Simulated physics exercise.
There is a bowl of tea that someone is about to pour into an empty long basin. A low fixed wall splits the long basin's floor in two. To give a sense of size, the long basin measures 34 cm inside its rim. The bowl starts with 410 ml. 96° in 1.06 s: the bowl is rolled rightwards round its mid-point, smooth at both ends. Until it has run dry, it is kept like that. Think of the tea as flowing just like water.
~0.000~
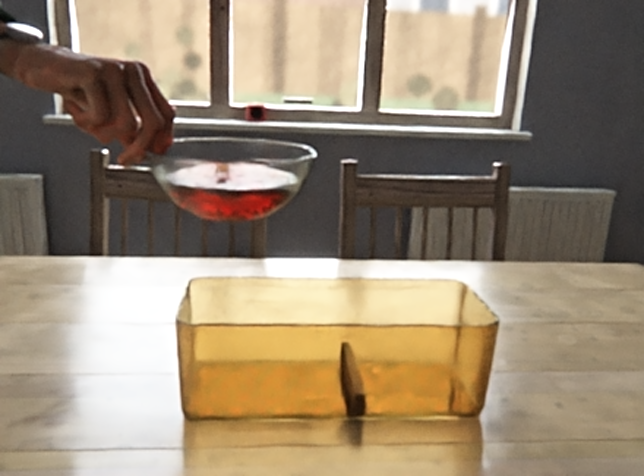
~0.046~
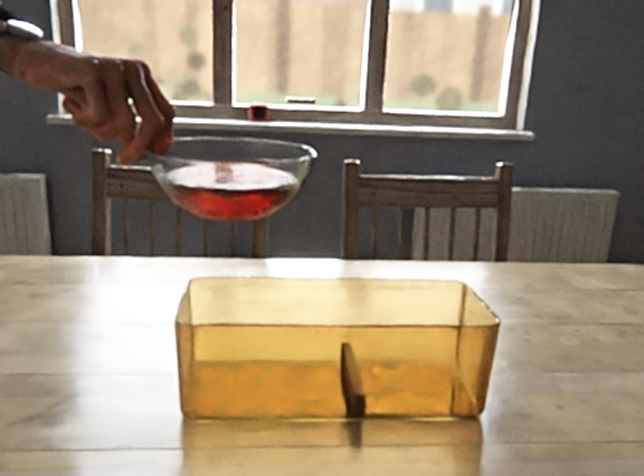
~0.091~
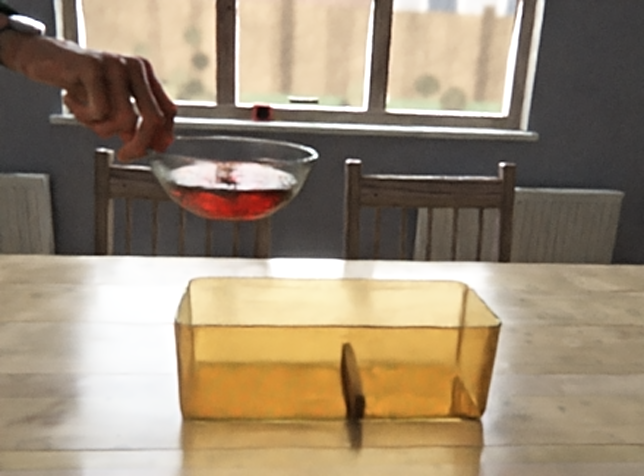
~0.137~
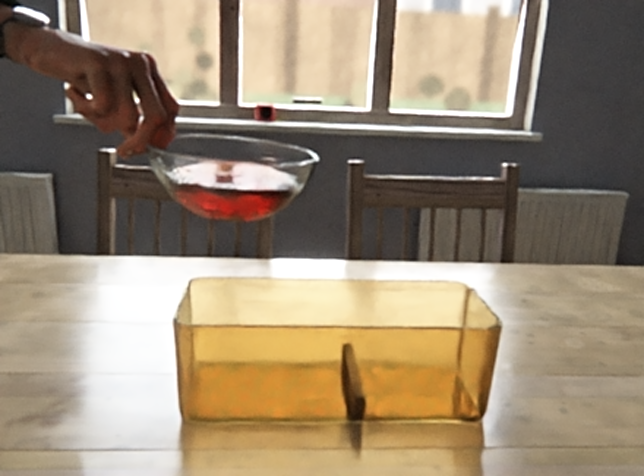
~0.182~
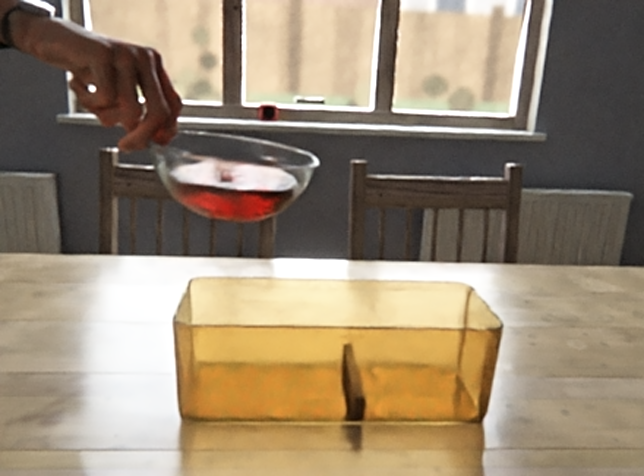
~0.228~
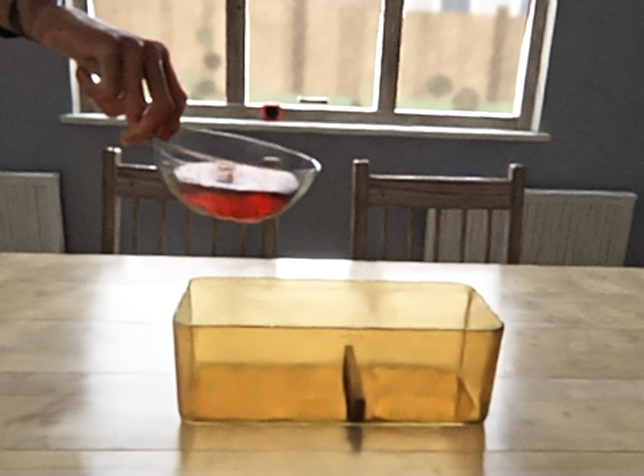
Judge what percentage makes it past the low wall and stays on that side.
Some 37 per cent makes it over and stays.
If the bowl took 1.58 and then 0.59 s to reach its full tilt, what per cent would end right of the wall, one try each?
45 in a hundred, followed by 30 in a hundred.
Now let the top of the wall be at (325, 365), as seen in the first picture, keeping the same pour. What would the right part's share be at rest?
In that case some 70 per cent.
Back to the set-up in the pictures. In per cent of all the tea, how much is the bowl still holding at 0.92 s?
Roughly 1 per cent.
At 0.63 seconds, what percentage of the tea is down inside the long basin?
Near 12 in a hundred.
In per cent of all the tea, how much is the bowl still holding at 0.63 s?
Close to 50 in a hundred.
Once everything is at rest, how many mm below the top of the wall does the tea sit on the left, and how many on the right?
About 18 mm on the left, about 20 mm on the right.
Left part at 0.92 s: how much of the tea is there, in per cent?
56 %.
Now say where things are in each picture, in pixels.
In the first picture, it leans 0°; its right rim is at (315, 154); the tea meets the walls at (163, 175) and (300, 179); the long basin's rim runs from (182, 300) to (482, 302); the wall's top is at (352, 366).
In the second picture, it leans 0°; its right rim is at (315, 155); the tea meets the walls at (163, 175) and (300, 179).
In the third picture, it leans 2°; its right rim is at (315, 156); the tea meets the walls at (163, 174) and (300, 180).
In the fourth picture, it leans 4°; its right rim is at (316, 159); the tea meets the walls at (164, 173) and (301, 181).
In the fifth picture, it leans 7°; its right rim is at (317, 163); the tea meets the walls at (165, 171) and (302, 182).
In the sixth picture, it leans 11°; its right rim is at (318, 169); the tea meets the walls at (167, 170) and (305, 183).
Then, 0.63 s in, the tilt is 62° and 49 per cent is still to pour, 8 is left of the wall and 4 right of it.
Then, 0.92 s in, the tilt is 92° and 1 per cent is still to pour, 56 is left of the wall and 34 right of it.
Then, 1.23 s in, the tilt is 96° and 0 per cent is still to pour, 62 is left of the wall and 37 right of it.
Then, 1.56 s in, the tilt is 96° and 0 per cent is still to pour, 62 is left of the wall and 37 right of it.
Finally, 62 per cent lies left of the wall, 37 right of it and 1 outside.
